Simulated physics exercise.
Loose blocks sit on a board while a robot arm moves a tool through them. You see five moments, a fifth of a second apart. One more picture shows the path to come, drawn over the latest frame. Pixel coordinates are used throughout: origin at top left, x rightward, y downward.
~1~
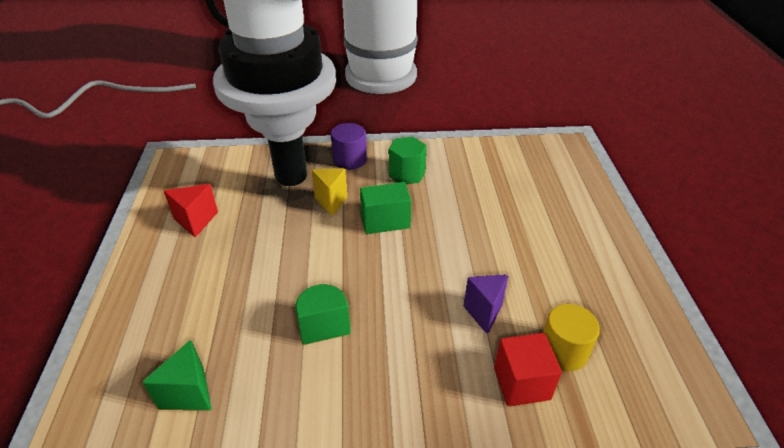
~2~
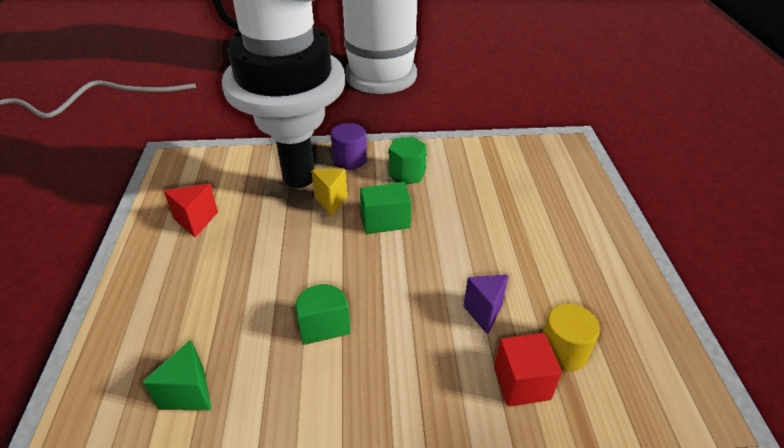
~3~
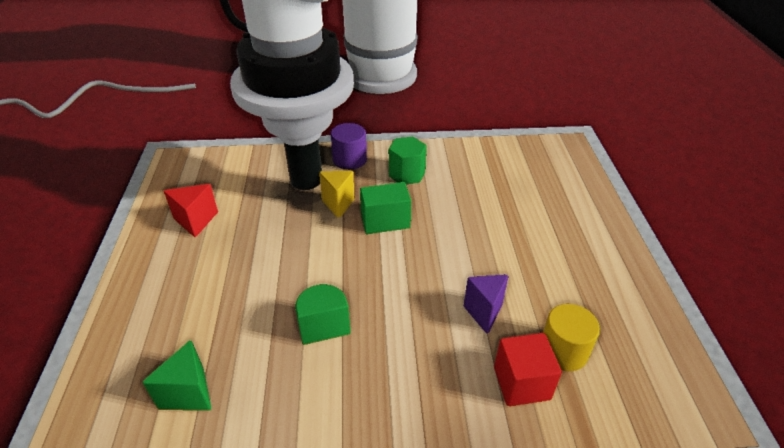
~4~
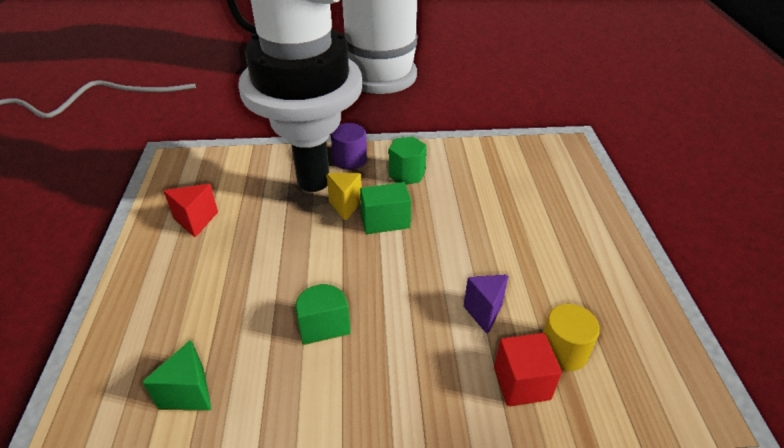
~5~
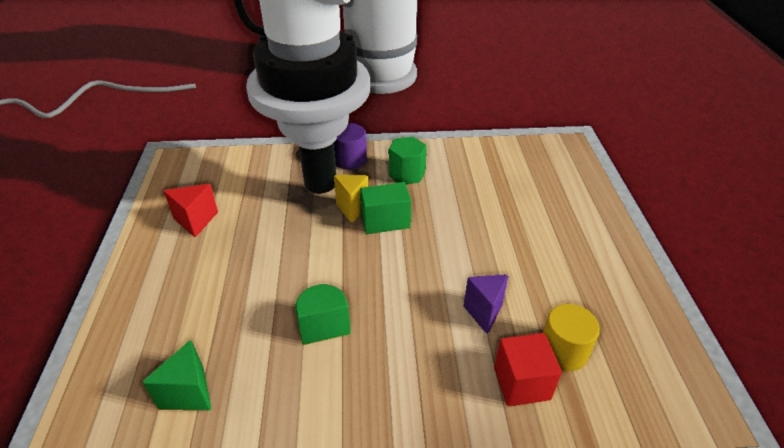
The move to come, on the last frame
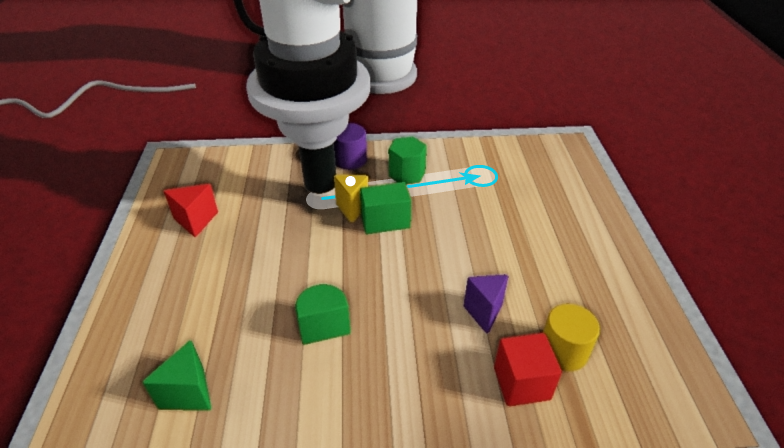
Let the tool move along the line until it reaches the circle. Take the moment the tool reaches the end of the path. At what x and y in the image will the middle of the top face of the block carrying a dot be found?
Its top centre is at about (374, 181).
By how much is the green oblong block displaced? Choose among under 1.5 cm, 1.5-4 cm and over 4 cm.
It goes under 1.5 cm.
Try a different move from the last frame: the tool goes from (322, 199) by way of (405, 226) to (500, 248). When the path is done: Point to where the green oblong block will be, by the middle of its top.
Its top face will be centred at roughly (459, 236).
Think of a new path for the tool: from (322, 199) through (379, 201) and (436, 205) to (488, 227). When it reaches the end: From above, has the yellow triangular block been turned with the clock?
The answer is yes.
The drawn path runs in a line from (322, 199) to (481, 176); the dot is on the yellow triangular block.
What follows on the original path. One third of the way, tool (378, 177); yellow triangular block (374, 181), turned 110° clockwise; green oblong block (390, 200), turned 20° anticlockwise.
Two thirds of the way, tool (431, 170); yellow triangular block (374, 181), turned 110° clockwise; green oblong block (390, 200), turned 20° anticlockwise; green hexagonal block (427, 136), turned 55° anticlockwise.
At the end, tool (483, 162); purple circular block not moved; yellow triangular block (374, 181), turned 110° clockwise; green oblong block (390, 200), turned 20° anticlockwise; green hexagonal block (428, 136), turned 60° anticlockwise.
